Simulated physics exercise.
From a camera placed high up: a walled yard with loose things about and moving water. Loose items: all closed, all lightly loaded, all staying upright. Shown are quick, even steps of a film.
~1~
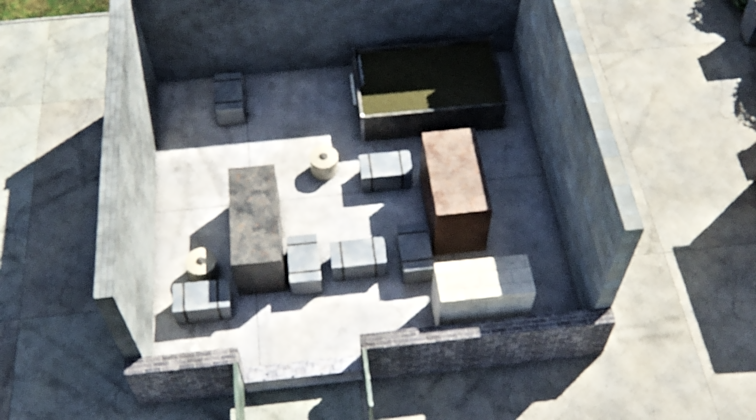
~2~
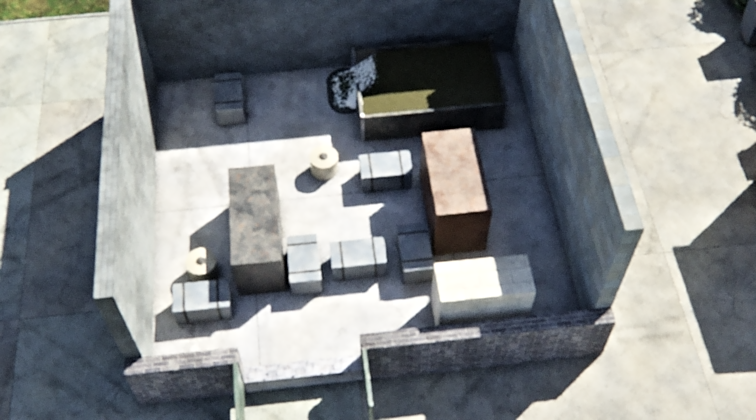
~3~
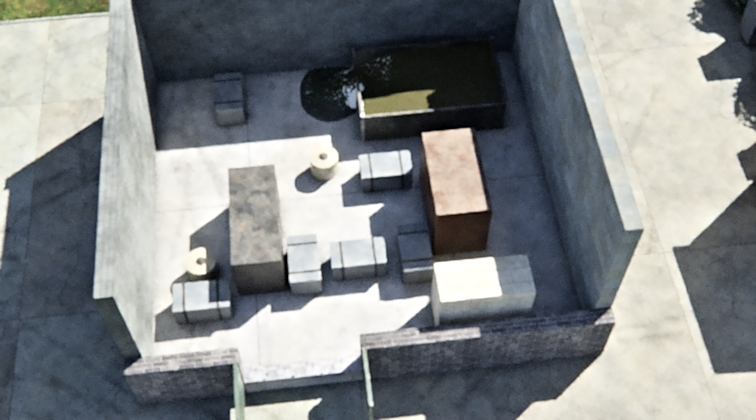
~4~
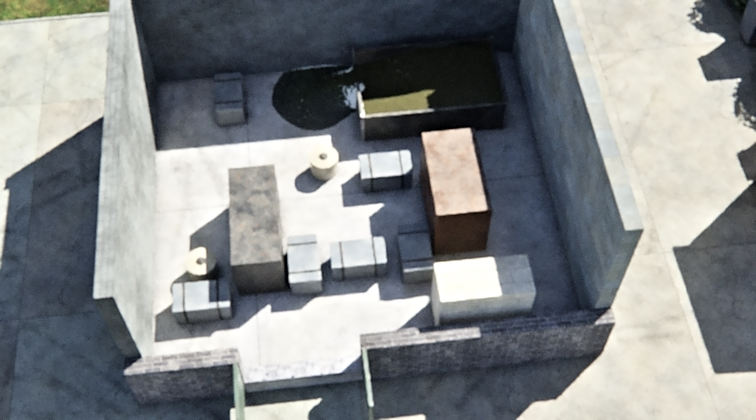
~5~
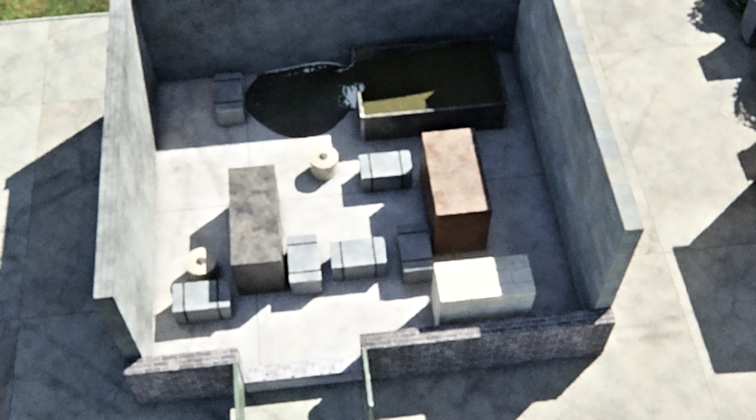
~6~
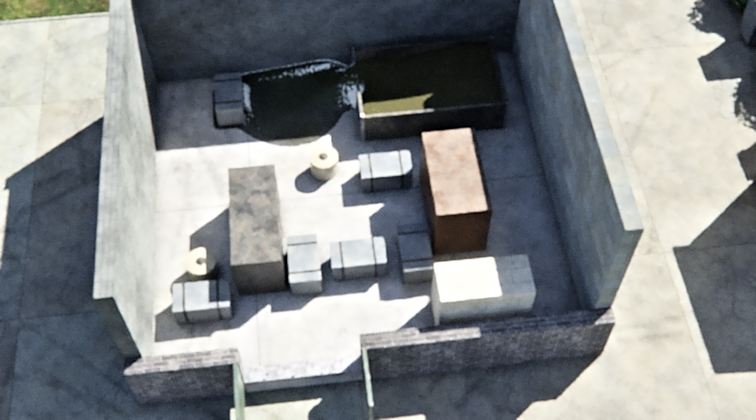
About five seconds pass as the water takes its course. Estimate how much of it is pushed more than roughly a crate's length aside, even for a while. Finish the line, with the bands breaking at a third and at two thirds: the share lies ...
The share lies between a third and two thirds.
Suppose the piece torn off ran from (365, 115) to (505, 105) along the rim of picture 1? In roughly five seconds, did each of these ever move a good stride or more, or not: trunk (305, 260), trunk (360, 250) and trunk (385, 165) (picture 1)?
Object by object: Displaced that much, displaced that much, displaced that much.
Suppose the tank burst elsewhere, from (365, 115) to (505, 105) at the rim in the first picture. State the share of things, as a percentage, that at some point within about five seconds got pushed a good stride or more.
I make it 50 per cent.
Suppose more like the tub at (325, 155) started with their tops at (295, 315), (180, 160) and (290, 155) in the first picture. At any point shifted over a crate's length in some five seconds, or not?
Here's the rundown: Never gets far, sent far off, and finally never gets far.
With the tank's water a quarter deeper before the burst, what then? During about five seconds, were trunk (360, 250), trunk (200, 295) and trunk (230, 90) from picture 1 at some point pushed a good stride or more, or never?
Taking them as listed, the first stopped before it, the second reached the mark and the third reached the mark.
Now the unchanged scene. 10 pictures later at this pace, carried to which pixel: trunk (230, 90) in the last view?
Estimated position: Roughly (164, 122).
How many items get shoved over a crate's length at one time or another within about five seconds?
3.
A moment on, 0 of 8 are well off their spots; 0 afloat.
Next, 1 of 8 are well off their spots; 1 afloat.
Later, 1 of 8 are well off their spots; 1 afloat.
In the end, 3 of 8 are well off their spots, and 3 have been at some point; 1 afloat.
